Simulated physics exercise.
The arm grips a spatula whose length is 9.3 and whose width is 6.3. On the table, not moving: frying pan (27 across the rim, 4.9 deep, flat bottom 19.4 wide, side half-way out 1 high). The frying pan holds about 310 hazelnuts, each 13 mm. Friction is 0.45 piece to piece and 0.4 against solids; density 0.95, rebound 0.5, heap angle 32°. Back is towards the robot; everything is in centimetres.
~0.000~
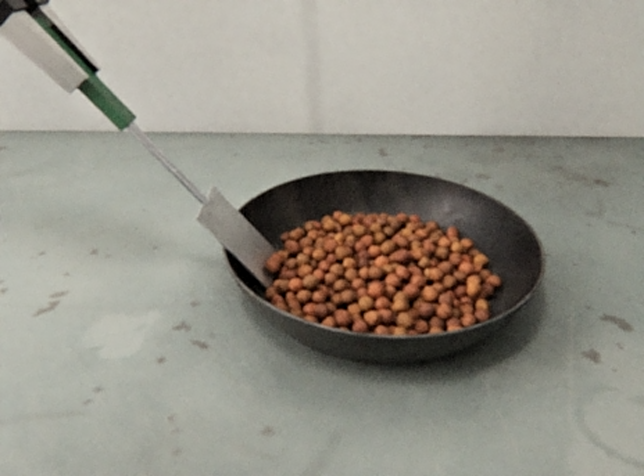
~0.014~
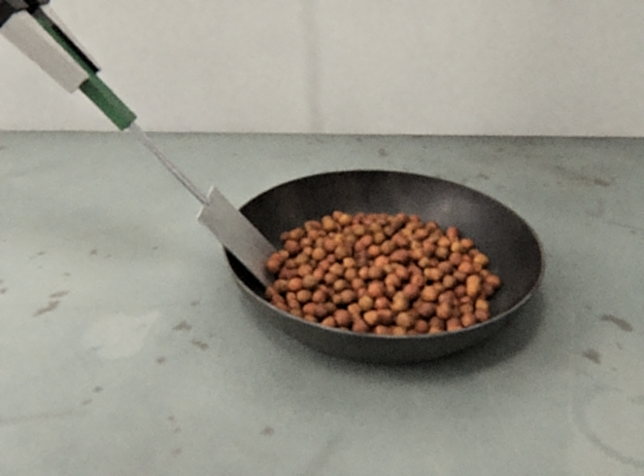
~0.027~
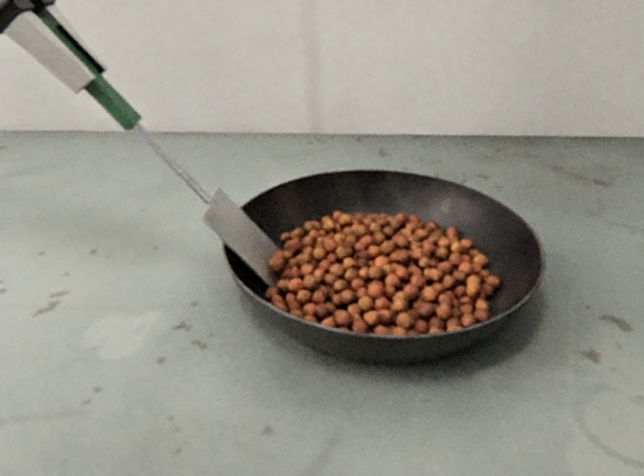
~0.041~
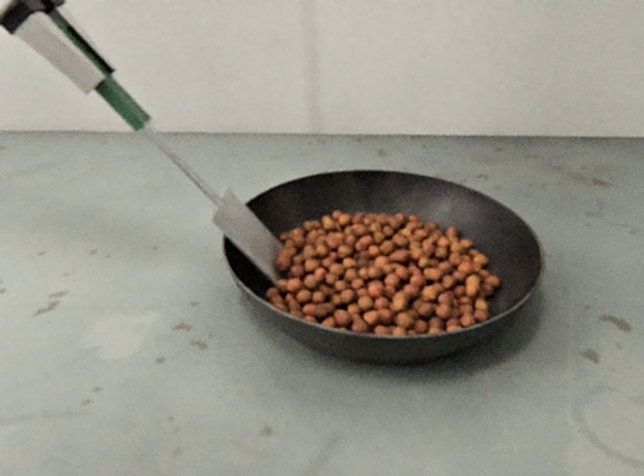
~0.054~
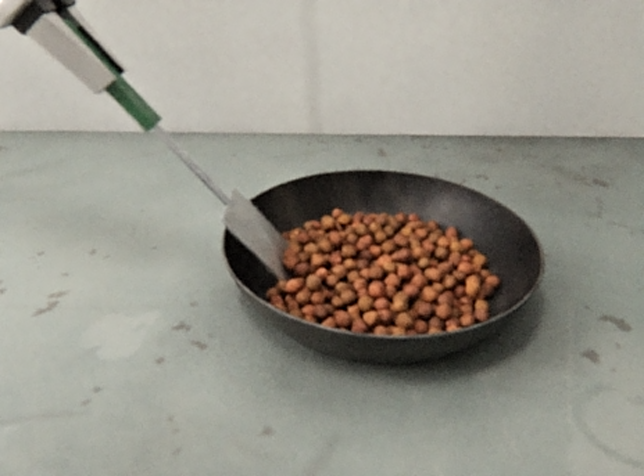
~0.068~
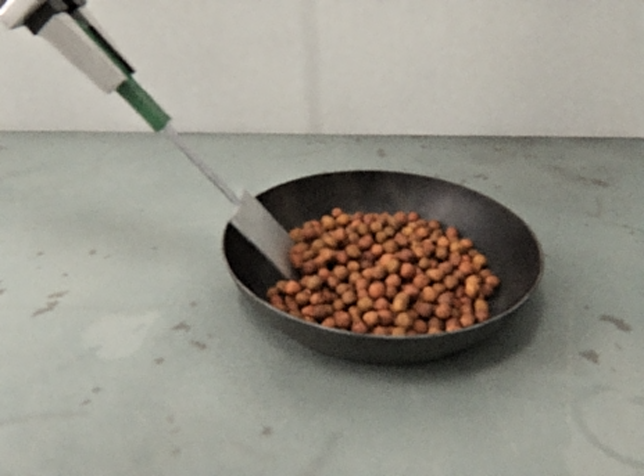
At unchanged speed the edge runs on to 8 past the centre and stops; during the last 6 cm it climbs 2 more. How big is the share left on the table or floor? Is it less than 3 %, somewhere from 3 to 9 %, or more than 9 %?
It is less than 3 %.
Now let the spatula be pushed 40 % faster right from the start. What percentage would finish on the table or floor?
About 5 in a hundred.
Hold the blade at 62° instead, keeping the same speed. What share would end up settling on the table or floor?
Some 0 in a hundred.
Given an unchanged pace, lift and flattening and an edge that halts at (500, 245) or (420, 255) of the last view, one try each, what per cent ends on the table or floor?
Respectively about 15 and 0 percent end on the table or floor.
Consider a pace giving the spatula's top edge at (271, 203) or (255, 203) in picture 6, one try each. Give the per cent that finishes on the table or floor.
I'd estimate close to 10 and 5 in a hundred.
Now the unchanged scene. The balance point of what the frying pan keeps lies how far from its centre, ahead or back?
Roughly 3.5 cm ahead of the centre.
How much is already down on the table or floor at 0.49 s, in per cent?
It is near 0 percent.
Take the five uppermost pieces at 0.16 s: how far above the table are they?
5 cm or so.
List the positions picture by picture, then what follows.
Spatula top edge at (204, 201), sloping 52°; upper third of the load around (377, 260), from x 270 to 495, top at y 215; 311 in the frying pan, in the first frame.
Spatula top edge at (205, 201), sloping 52°; upper third of the load around (377, 260), from x 270 to 495, top at y 215, in the second frame.
Spatula top edge at (210, 201), sloping 52°; upper third of the load around (376, 262), from x 275 to 495, top at y 215, in the third frame.
Spatula top edge at (219, 202), sloping 52°; upper third of the load around (375, 262), from x 275 to 495, top at y 215, in the fourth frame.
Spatula top edge at (228, 202), sloping 52°; upper third of the load around (374, 258), from x 275 to 495, top at y 215, in the fifth frame.
Spatula top edge at (237, 202), sloping 52°; upper third of the load around (369, 258), from x 275 to 490, top at y 215; 311 in the frying pan, in the sixth frame.
After 0.16 s, sloping 52°, highest piece 5 above the table; 311 in the frying pan.
After 0.24 s, sloping 52°, highest piece 5 above the table; 311 in the frying pan.
After 0.49 s, sloping 52°, highest piece 5 above the table; 309 in the frying pan, 2 on the table or floor.
After 1.54 s, sloping 52°, highest piece 5 above the table; 309 in the frying pan, 2 on the table or floor.
At rest, 309 in the frying pan, 2 on the table or floor. That is 1 % on the table or floor.
